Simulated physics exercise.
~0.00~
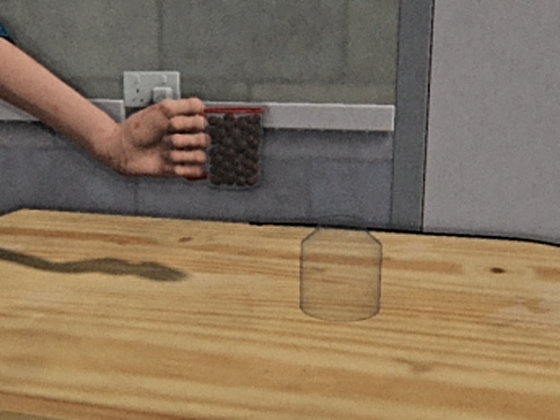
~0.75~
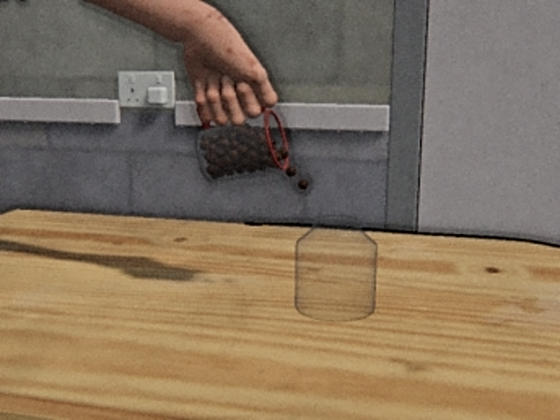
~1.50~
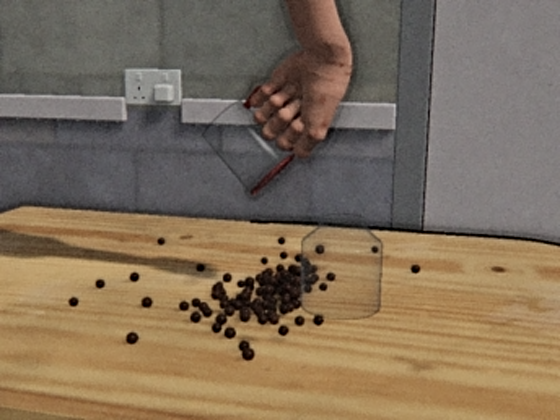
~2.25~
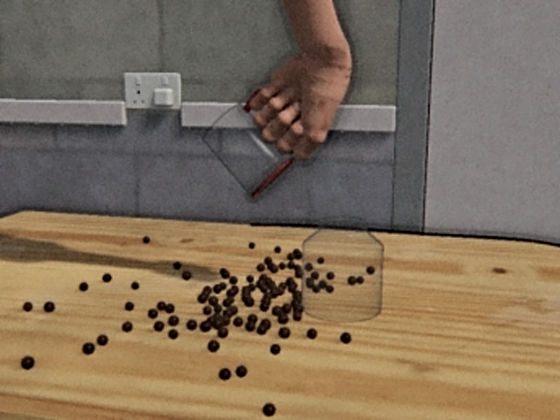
A hand holding a clear cup full of dark brown balls, with a red rim and handle, reaches in from the upper left, above a pale wooden table seen from slightly above. An empty transparent jar stands right of centre, before a grey wall with a white socket and rail. The hand moves right and tips the cup onto its side, and the first balls drop out. It turns the cup nearly upside down, emptying it left of the jar. The balls land in a heap and roll outward across the table, leaving the jar empty and upright.
